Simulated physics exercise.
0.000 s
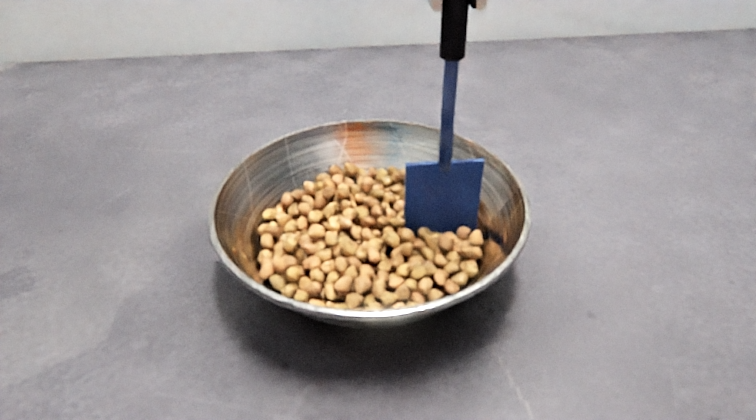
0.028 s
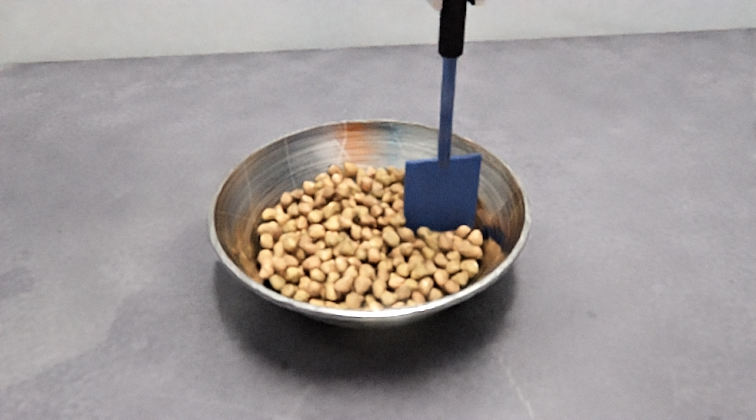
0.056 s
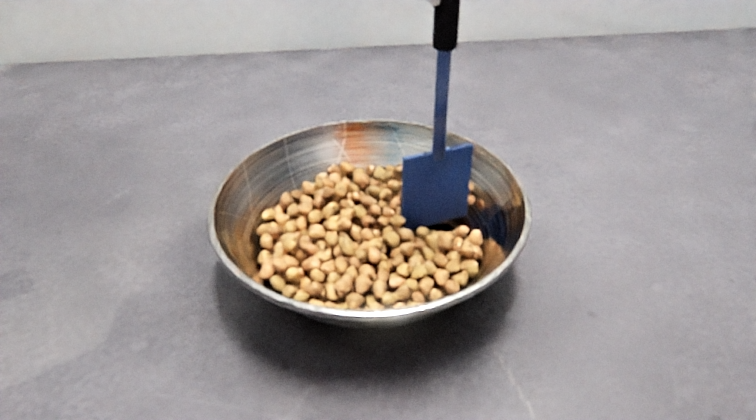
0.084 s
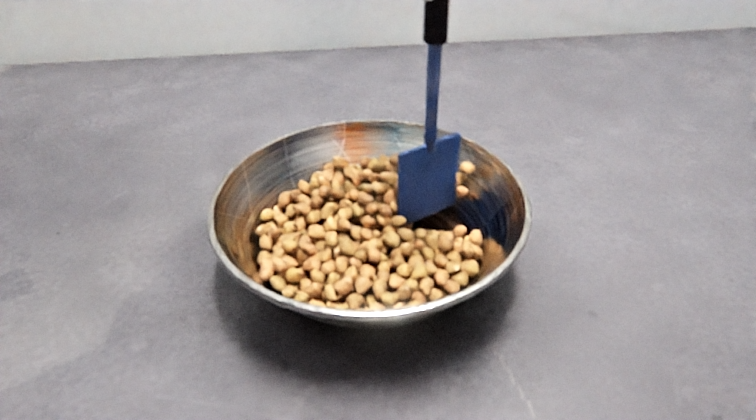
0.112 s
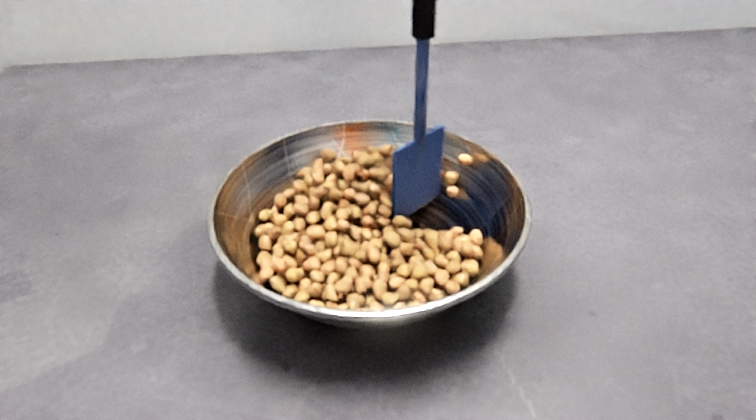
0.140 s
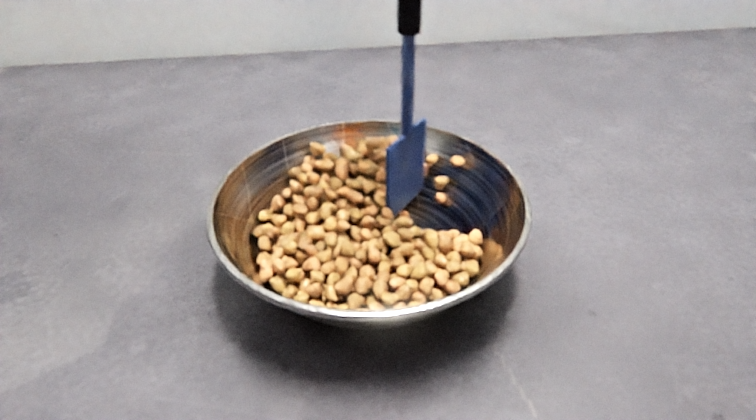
A dark-handled blue spatula, held at first by a barely visible hand at the top edge, stands upright in the right side of a wide metal bowl of tan beans on a grey tabletop, seen from above at an angle by a still camera. The blade moves slowly left and toward the back, turning as it goes. It pushes beans into a heap at the rear and bares the bowl's streaked inner wall behind it.
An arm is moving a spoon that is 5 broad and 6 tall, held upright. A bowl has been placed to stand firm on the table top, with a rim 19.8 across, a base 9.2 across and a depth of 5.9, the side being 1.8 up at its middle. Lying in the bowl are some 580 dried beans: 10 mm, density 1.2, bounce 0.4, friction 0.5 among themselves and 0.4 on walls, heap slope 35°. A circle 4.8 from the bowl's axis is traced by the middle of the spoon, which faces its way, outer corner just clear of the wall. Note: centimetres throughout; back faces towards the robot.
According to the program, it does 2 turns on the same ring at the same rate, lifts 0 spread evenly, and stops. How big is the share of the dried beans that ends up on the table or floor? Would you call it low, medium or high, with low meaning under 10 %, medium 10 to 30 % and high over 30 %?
I would call it medium, 10 to 30 %.
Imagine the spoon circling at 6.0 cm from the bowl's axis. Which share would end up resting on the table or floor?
Around 5 in a hundred.
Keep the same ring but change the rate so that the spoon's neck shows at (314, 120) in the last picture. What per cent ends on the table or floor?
Some 60 per cent.
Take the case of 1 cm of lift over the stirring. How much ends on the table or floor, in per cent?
Near 15 in a hundred.
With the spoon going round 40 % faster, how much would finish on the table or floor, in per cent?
My guess is about 30 per cent.
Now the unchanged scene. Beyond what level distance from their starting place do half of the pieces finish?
Roughly 9 cm.
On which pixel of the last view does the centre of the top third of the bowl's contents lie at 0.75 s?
I'd point to somewhere close to (466, 221).
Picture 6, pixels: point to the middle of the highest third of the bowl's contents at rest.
Close to (424, 192).
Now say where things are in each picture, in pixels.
The first picture shows spoon neck at (446, 141), 0° round; upper third of the load around (363, 227), from x 265 to 475, top at y 170; 585 in the bowl.
The second picture shows spoon neck at (445, 138), 4° round; upper third of the load around (363, 227), from x 265 to 475, top at y 170.
The third picture shows spoon neck at (440, 130), 16° round; upper third of the load around (367, 224), from x 265 to 475, top at y 170.
The fourth picture shows spoon neck at (431, 123), 28° round; upper third of the load around (366, 214), from x 265 to 475, top at y 160.
The fifth picture shows spoon neck at (420, 118), 40° round; upper third of the load around (361, 209), from x 260 to 475, top at y 150.
The sixth picture shows spoon neck at (407, 113), 52° round; upper third of the load around (354, 203), from x 260 to 475, top at y 140; 585 in the bowl.
After 0.75 s, 316° round, highest piece 9 above the table; 533 in the bowl, 45 on the table or floor, 7 in flight or on the tool.
After 1.36 s, 219° round, highest piece 8 above the table; 479 in the bowl, 101 on the table or floor, 5 in flight or on the tool.
After 1.87 s, 0° round, highest piece 6 above the table; 456 in the bowl, 129 on the table or floor.
After 2.57 s, 0° round, highest piece 6 above the table; 456 in the bowl, 129 on the table or floor.
At rest, 456 in the bowl, 129 on the table or floor. That is 22 % on the table or floor.
